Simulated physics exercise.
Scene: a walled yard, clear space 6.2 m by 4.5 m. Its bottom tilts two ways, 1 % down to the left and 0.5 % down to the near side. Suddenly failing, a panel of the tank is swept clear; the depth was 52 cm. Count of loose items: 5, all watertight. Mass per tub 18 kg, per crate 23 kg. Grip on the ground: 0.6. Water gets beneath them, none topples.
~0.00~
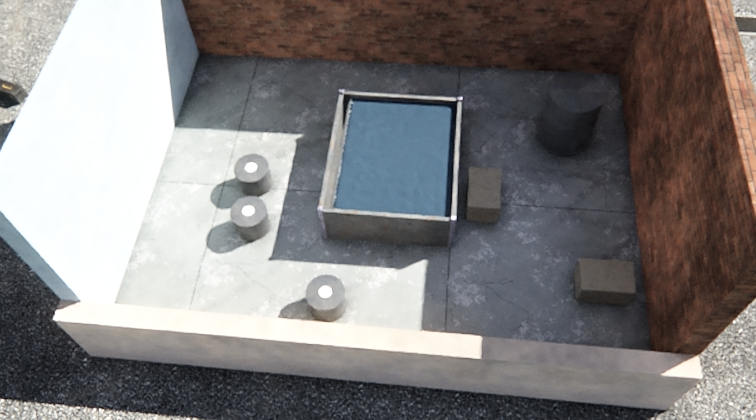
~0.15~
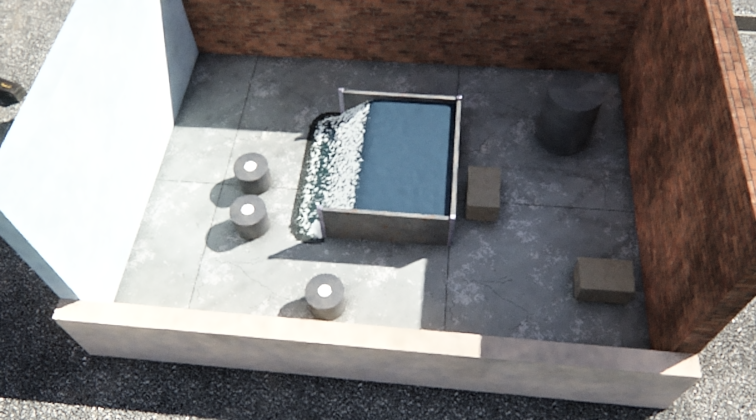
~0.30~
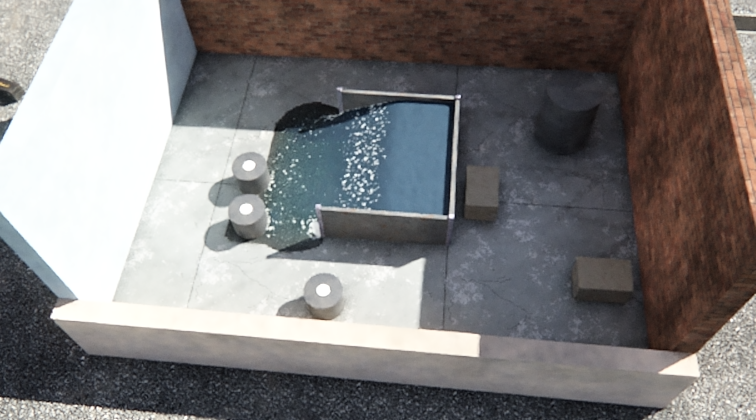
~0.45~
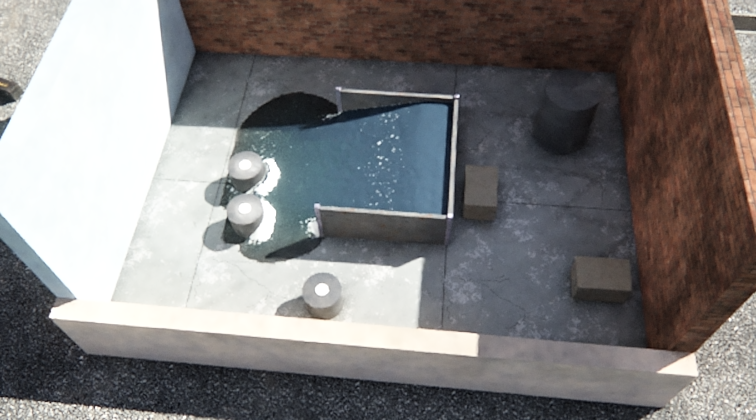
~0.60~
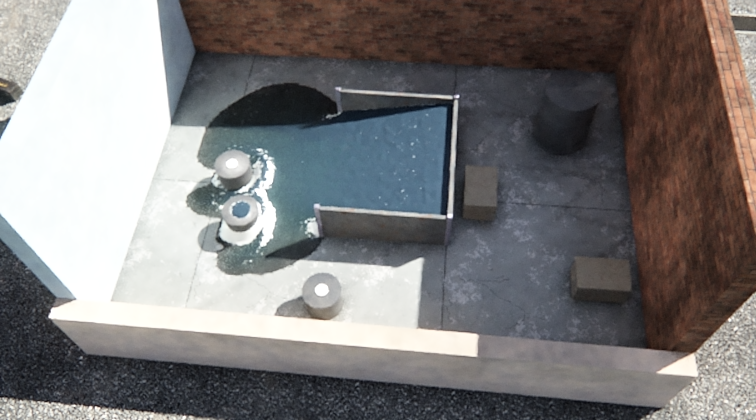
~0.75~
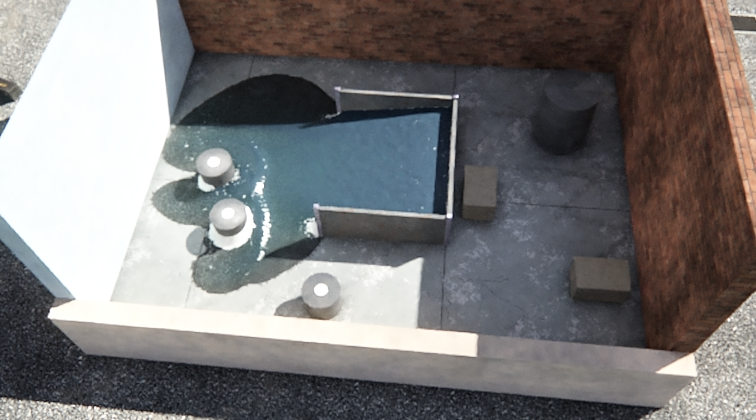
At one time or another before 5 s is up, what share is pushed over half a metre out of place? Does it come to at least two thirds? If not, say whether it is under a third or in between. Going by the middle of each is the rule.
The share ends up from a third to just below two thirds.
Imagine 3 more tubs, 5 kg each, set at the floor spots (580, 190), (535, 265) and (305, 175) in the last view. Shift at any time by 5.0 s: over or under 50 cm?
Order as listed: Inside half a metre / inside half a metre / beyond half a metre.
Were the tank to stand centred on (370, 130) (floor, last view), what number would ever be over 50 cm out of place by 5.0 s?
2.
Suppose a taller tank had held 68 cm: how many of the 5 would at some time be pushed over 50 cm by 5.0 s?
That would give 3.
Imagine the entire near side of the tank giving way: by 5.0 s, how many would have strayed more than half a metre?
Then 2 of them would.
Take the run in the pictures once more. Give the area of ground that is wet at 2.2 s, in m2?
I'd estimate close to 12 m2.
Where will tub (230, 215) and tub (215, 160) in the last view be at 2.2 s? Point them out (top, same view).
Approx. (137, 279); approx. (176, 170).
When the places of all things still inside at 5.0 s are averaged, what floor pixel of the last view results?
It sits at about (408, 267).
After 1.1 s 2 of 5 are over 50 cm from their spots; 0 afloat.
After 2.2 s 2 of 5 are over 50 cm from their spots; 2 afloat.
After 3.5 s 2 of 5 are over 50 cm from their spots; 1 afloat.
After 5.0 s 3 of 5 are over 50 cm from their spots, and 3 have been at some point; 0 afloat.
